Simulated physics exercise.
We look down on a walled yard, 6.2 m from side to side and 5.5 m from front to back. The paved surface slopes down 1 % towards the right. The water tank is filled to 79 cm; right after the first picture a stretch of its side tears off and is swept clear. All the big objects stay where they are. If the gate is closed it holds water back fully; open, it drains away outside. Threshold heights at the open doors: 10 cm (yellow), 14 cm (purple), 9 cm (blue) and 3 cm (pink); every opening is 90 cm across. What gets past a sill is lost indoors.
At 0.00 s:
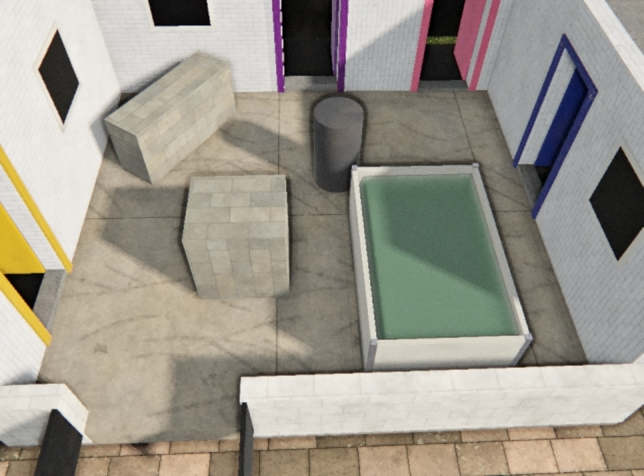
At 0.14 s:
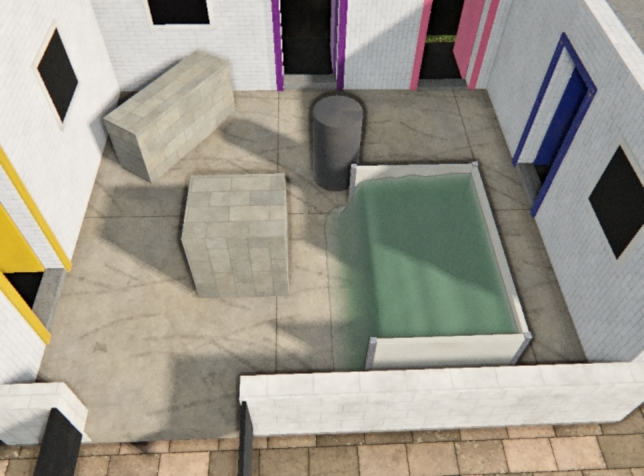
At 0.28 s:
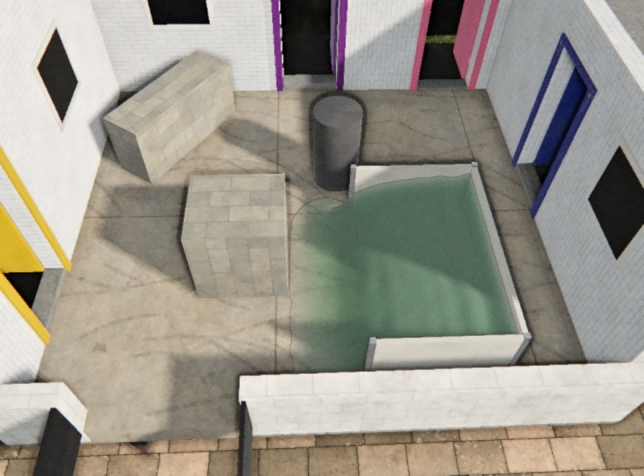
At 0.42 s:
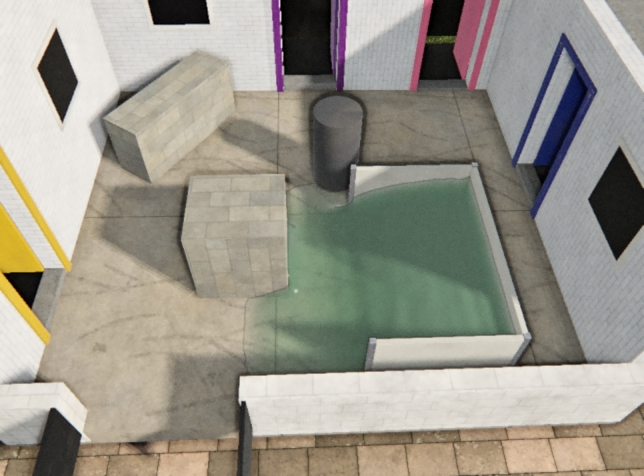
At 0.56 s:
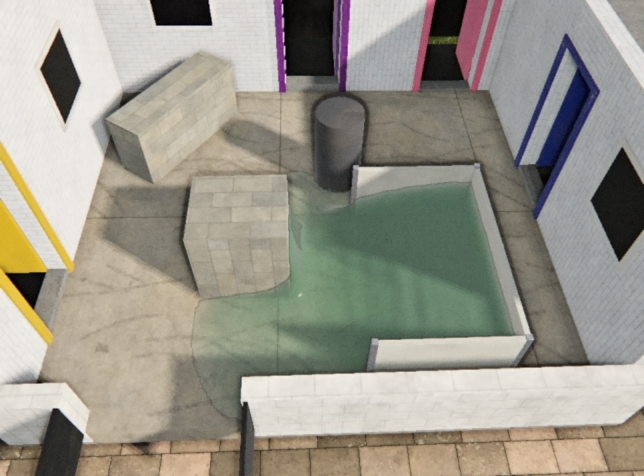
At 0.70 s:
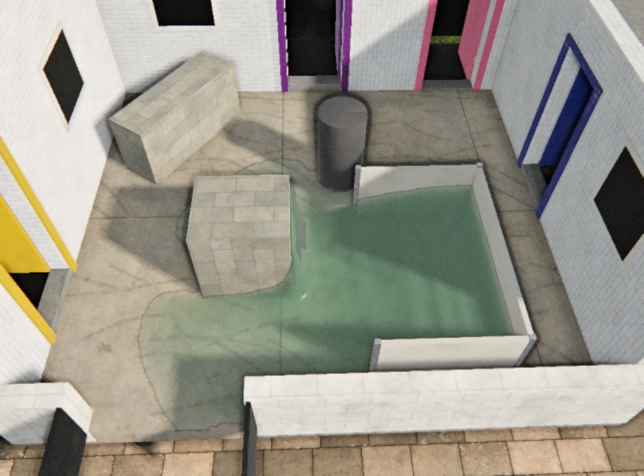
We see a walled yard with a tank of still green water; the tank's left side disappears, and water pours out across the paving, spreading leftward past the near stone block and along the low front wall.
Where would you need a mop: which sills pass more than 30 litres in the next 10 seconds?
Within that time: At the yellow door it goes over the limit; at the purple door it does not reach the limit; at the blue door it stays under the limit; at the pink door it passes the limit.
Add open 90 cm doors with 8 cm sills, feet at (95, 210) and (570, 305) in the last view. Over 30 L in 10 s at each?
In turn: Past it, not over.
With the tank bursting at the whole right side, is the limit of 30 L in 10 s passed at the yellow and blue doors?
Then: Yellow not over, blue past it.
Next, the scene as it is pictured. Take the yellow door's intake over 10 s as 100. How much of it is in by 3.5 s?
About 90 per cent.
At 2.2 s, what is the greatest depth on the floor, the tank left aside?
Roughly 36 cm.
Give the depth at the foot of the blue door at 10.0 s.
Roughly 7.5 cm deep.
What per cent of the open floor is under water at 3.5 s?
About 75 per cent.
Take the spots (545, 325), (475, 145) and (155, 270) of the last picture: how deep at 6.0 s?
Roughly 2, 5 and 4 cm, in turn.
After 1.4 s water covers 45 % of the floor and is deepest (51 cm) near (38, 394); yellow door 17 cm at the sill, 21 L in, purple door not reached, blue door not reached, pink door not reached.
After 2.2 s water covers 55 % of the floor and is deepest (36 cm) near (38, 394); yellow door 22 cm at the sill, 62 L in, purple door 11 cm at the sill, 0 L in, blue door not reached, pink door not reached.
After 3.5 s water covers 75 % of the floor and is deepest (28 cm) near (139, 180); yellow door 15 cm at the sill, 113 L in, purple door 12 cm at the sill, 2 L in, blue door not reached, pink door 2 cm at the sill, 0 L in.
After 6.0 s water covers 95 % of the floor and is deepest (16 cm) near (324, 195); yellow door 8 cm at the sill, 123 L in, purple door 11 cm at the sill, 2 L in, blue door 7 cm at the sill, 0 L in, pink door 4 cm at the sill, 1 L in.
After 10.0 s water covers 100 % of the floor and is deepest (14 cm) near (594, 394); yellow door 4 cm at the sill, 123 L in, purple door 3 cm at the sill, 2 L in, blue door 8 cm at the sill, 2 L in, pink door 10 cm at the sill, 54 L in.
